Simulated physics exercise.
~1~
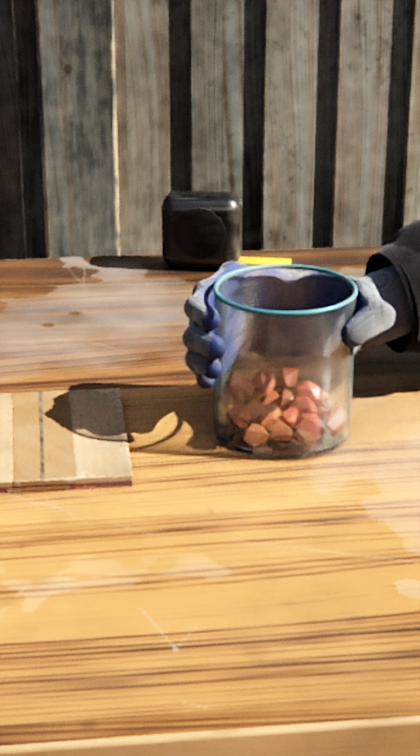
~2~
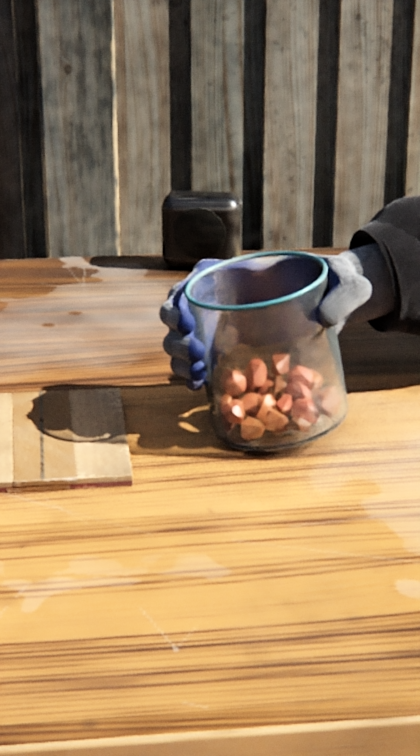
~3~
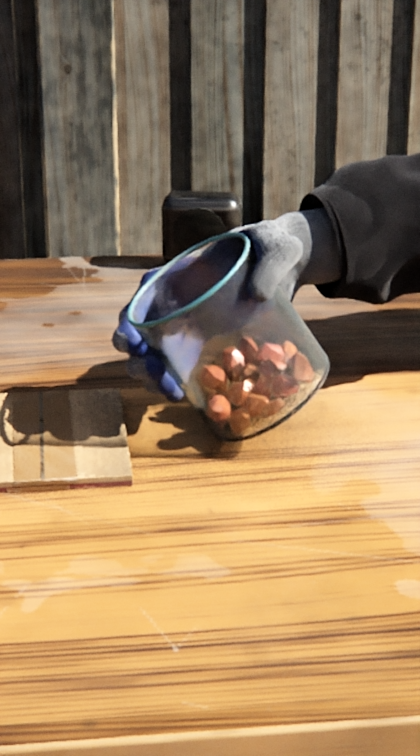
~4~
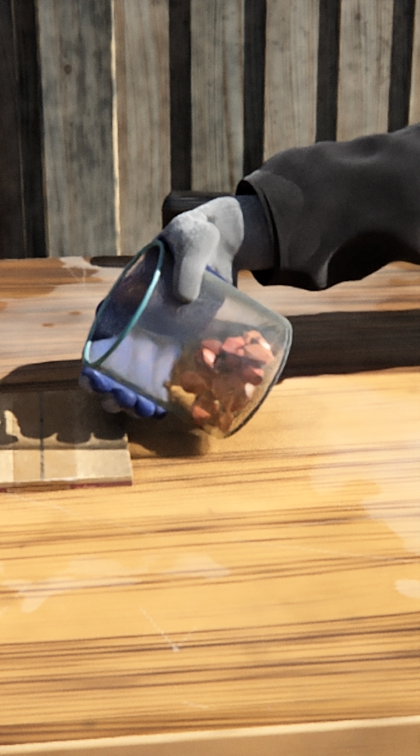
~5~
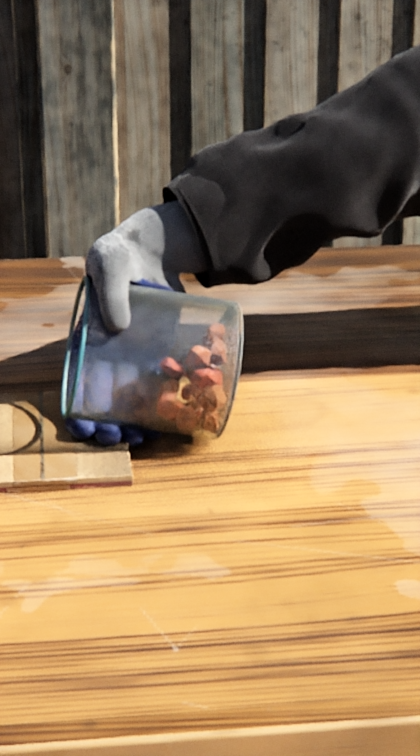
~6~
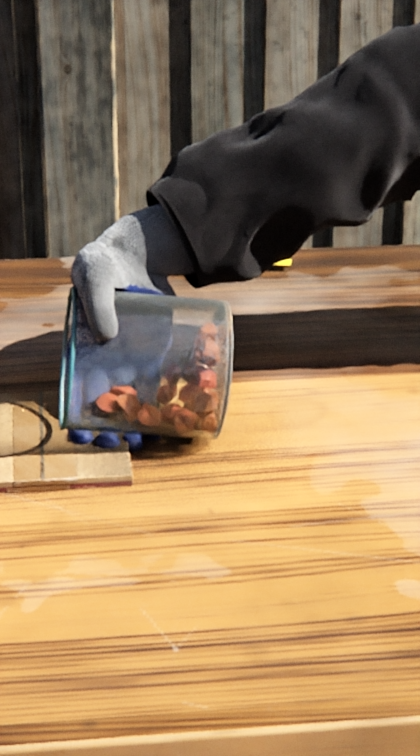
On a wooden table, gloved hands tip a glass of reddish chunks left without spilling.
